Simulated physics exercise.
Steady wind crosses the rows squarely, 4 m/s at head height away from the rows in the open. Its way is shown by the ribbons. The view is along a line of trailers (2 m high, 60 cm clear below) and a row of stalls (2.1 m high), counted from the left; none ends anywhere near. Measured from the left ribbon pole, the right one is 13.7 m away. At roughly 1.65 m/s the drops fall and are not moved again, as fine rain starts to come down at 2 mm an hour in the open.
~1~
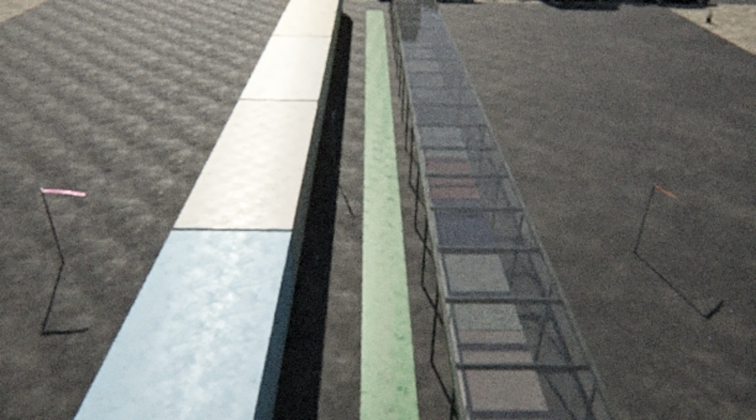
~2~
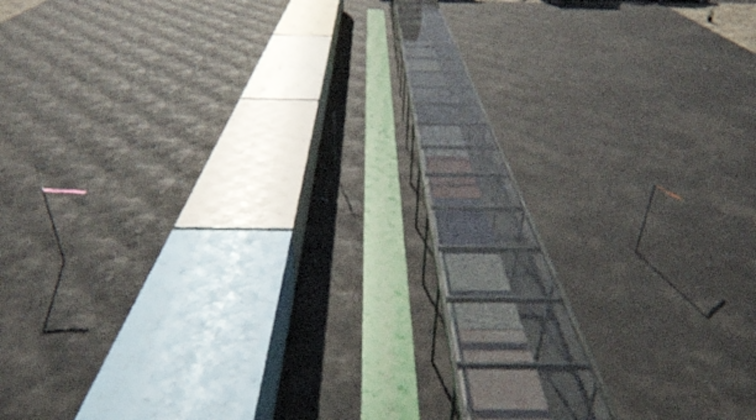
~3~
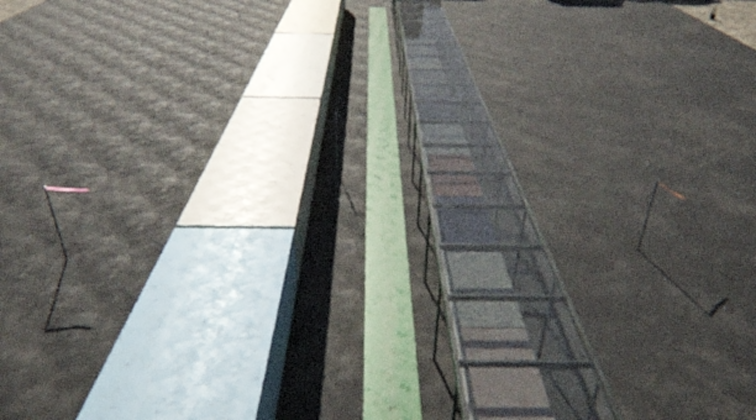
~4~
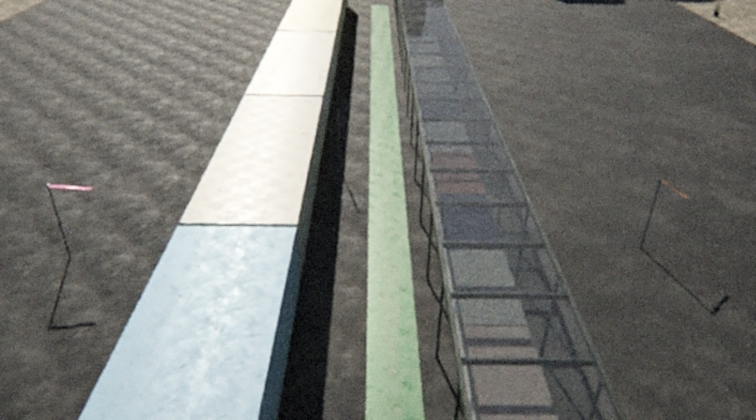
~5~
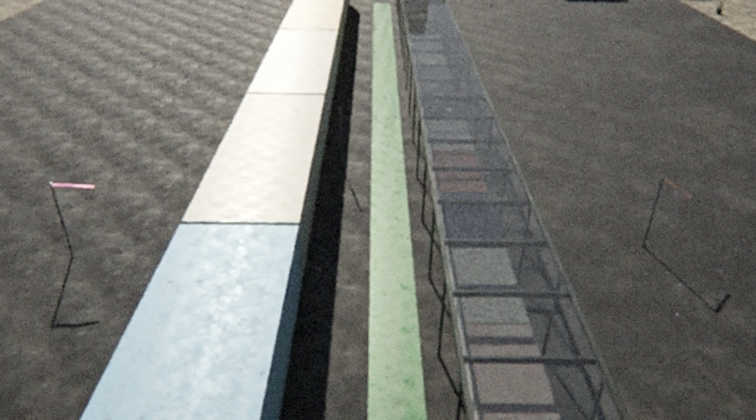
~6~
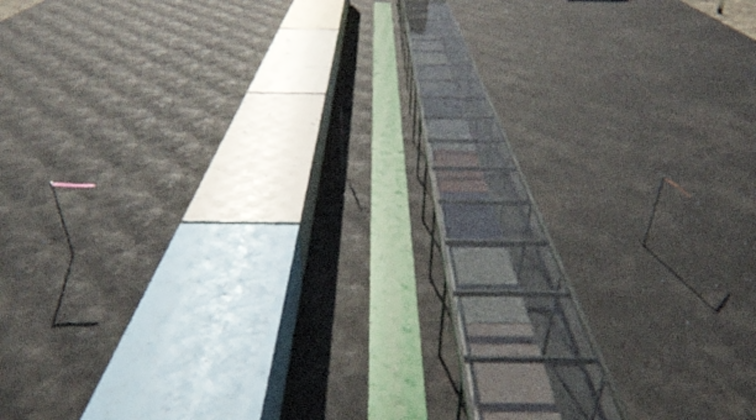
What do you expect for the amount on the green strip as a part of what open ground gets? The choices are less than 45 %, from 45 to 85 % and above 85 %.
Result: From 45 to 85 % of the open-ground amount.
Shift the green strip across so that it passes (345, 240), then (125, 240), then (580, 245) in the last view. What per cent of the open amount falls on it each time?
Roughly 30 per cent, 90 per cent and 90 per cent in that order.
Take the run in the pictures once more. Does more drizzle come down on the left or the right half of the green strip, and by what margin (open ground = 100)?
Result: Right section leads by approx. 10 points.
After 10 minutes open ground has 0.3 mm and the green strip 0.2 mm.
After 30 minutes open ground has 1.0 mm and the green strip 0.7 mm.
After 60 minutes open ground has 2.0 mm and the green strip 1.4 mm, so the green strip has 70 % of the open amount; the left half of it has 64 %, the right half 76 %.
